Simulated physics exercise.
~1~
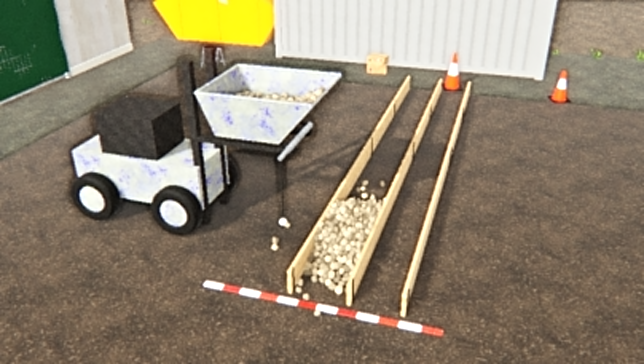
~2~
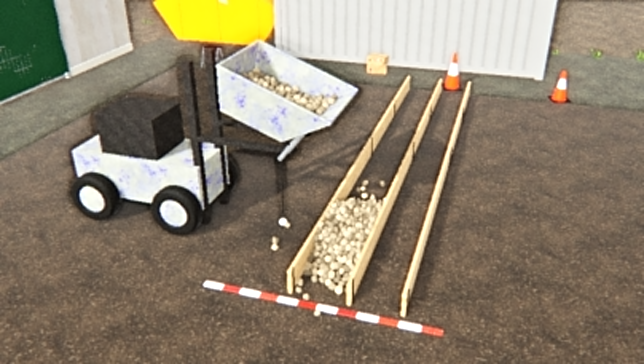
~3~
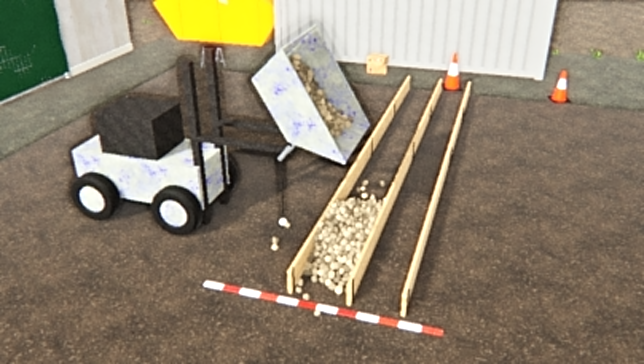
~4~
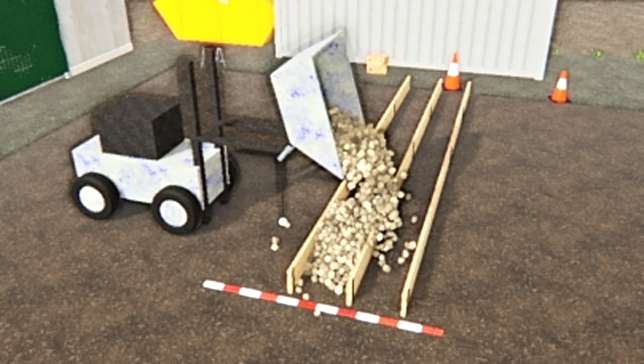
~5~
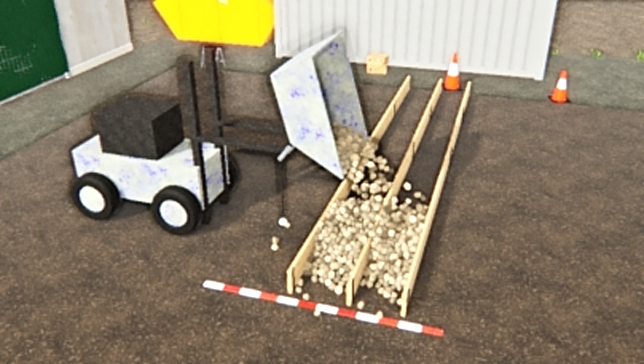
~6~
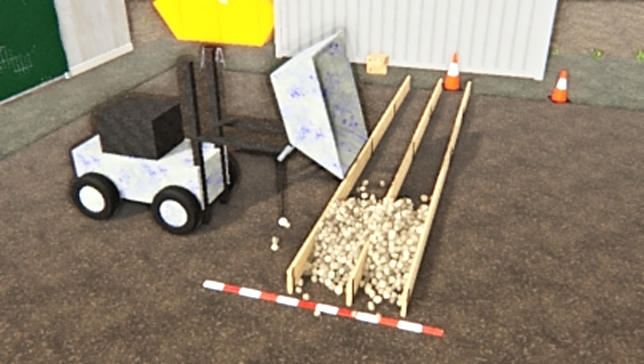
A small forklift with a speckled white skip tipped it steeply to the right, and pale stones poured onto a pile between wooden planks, spilling over the middle plank until the skip was empty and stones lay spread across both bays.
